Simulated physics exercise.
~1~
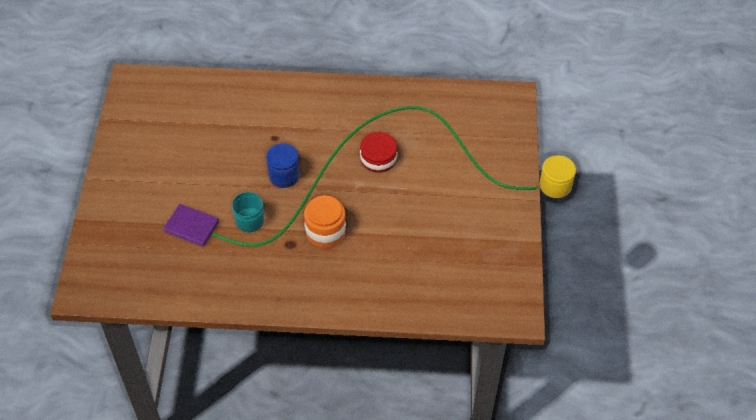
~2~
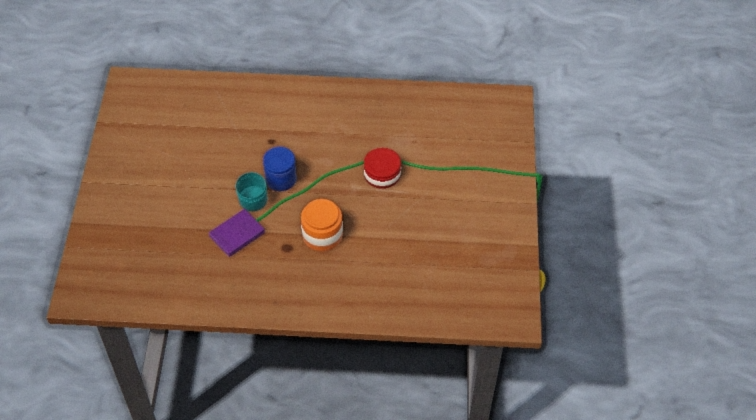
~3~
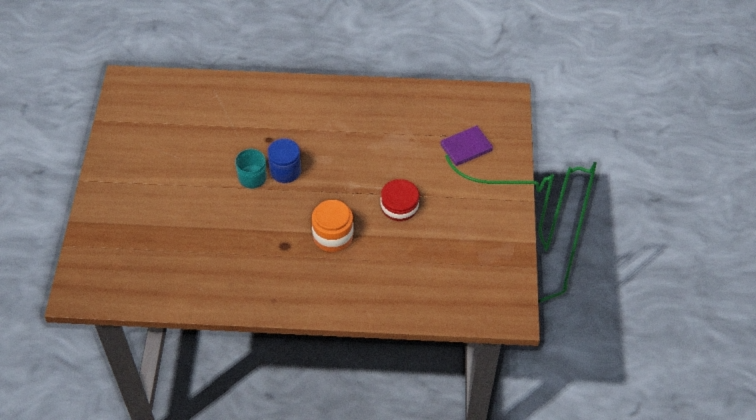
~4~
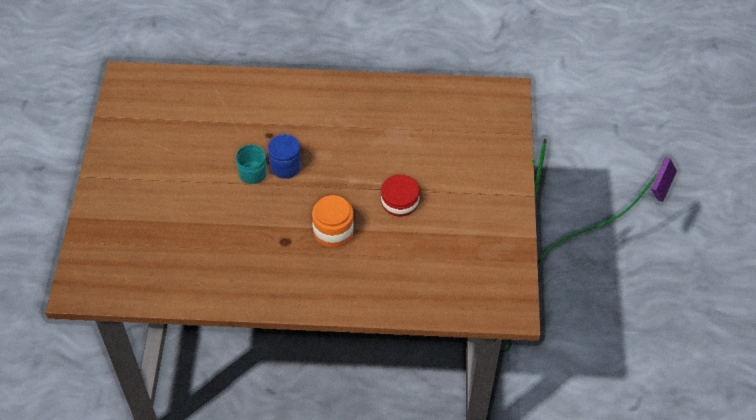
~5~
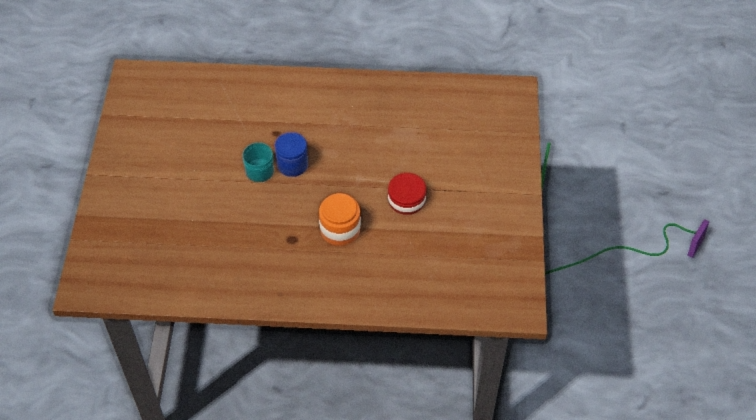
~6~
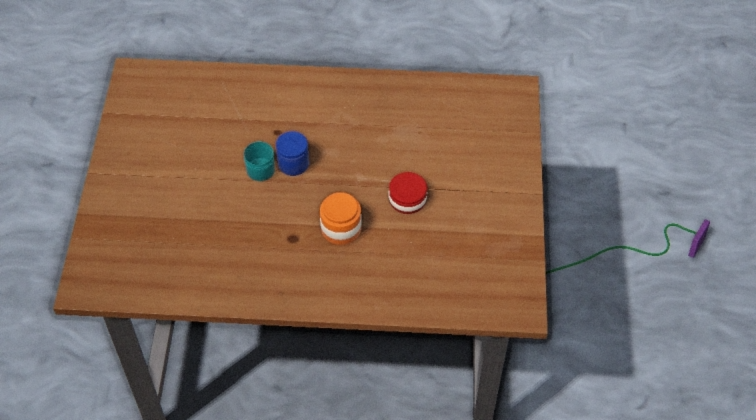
A long green cable winds across a wooden table, seen from above over a grey floor, linking a purple phone at the left to a yellow speaker at the right edge. Between them sit a teal cup, a blue tub, an orange jar and a red tin. The speaker drops over the side, and the cable pulls taut, drawing the phone rightward as the red tin and teal cup shift a little. The phone slides across the top, then goes over the right edge. It ends on the floor, tipped, with cable trailing, while the other four stay on the table.
